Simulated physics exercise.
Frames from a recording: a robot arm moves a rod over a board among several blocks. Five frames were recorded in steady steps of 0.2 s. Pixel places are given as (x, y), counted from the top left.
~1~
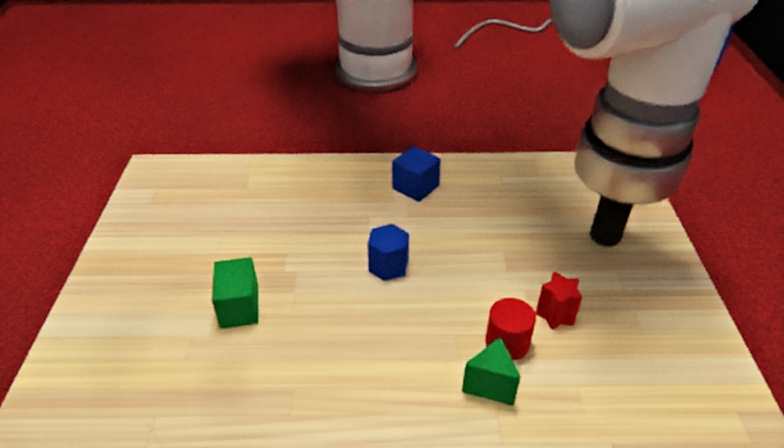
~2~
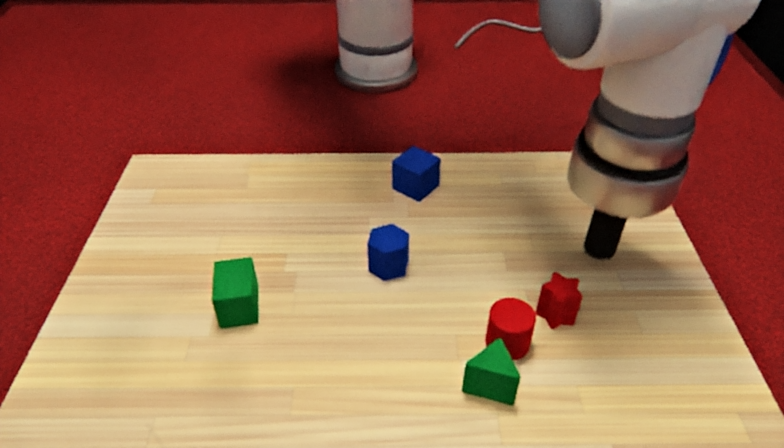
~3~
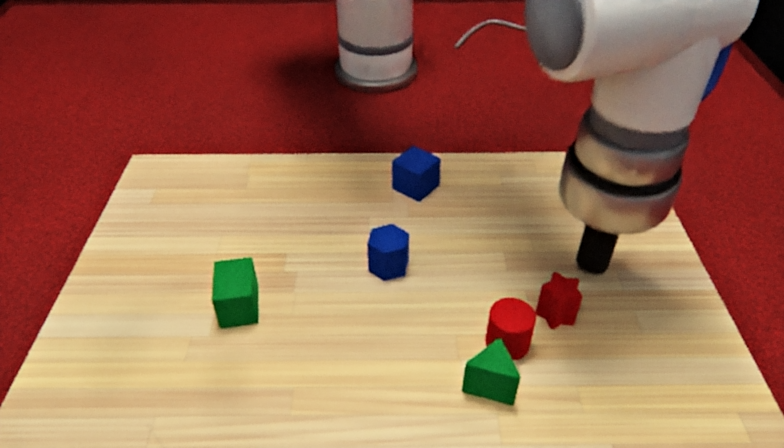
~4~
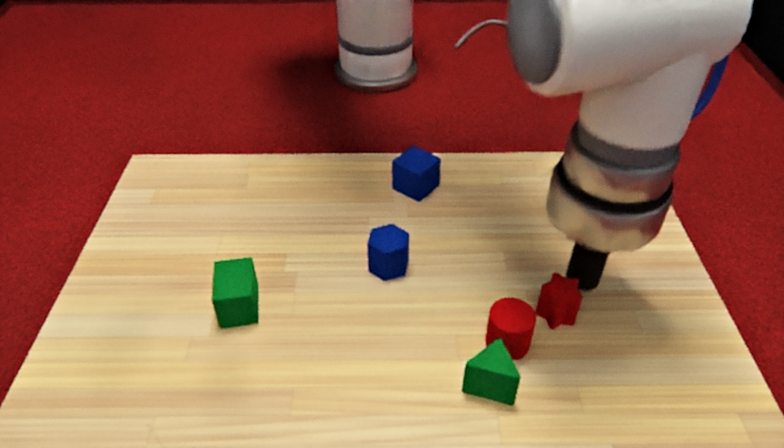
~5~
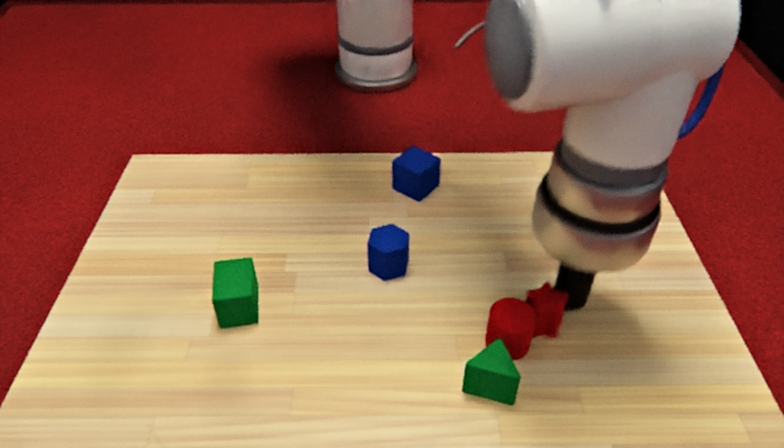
A robot arm moving a black rod toward the viewer over a wooden board, nudging a red star left against a red cylinder.
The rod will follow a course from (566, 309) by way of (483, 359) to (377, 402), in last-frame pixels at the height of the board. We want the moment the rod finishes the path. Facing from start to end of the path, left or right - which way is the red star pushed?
To the path's left.
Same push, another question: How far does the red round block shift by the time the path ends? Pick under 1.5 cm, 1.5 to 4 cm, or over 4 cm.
It's set to move over 4 cm.
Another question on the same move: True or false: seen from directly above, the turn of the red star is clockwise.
This is false.
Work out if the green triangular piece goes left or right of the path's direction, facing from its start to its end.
The left-hand side.
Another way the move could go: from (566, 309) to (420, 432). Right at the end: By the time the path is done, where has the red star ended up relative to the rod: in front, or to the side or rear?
It is still there in front.
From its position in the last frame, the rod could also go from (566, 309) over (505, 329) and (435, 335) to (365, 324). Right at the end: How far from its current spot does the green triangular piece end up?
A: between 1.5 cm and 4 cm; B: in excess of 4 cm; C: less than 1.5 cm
The one that fits is A, between 1.5 cm and 4 cm.
The first path, step by step. One third of the way, rod at (516, 333); green triangular piece at (489, 369), turned 35° anticlockwise; red round block at (454, 334); red star at (496, 335).
Two thirds of the way, rod at (449, 362); green triangular piece at (473, 392), turned 105° anticlockwise; red round block at (388, 353); red star at (432, 371).
At the end, rod at (376, 391); green triangular piece at (473, 393), turned 105° anticlockwise; red round block at (336, 358); red star at (394, 404), turned 70° anticlockwise.
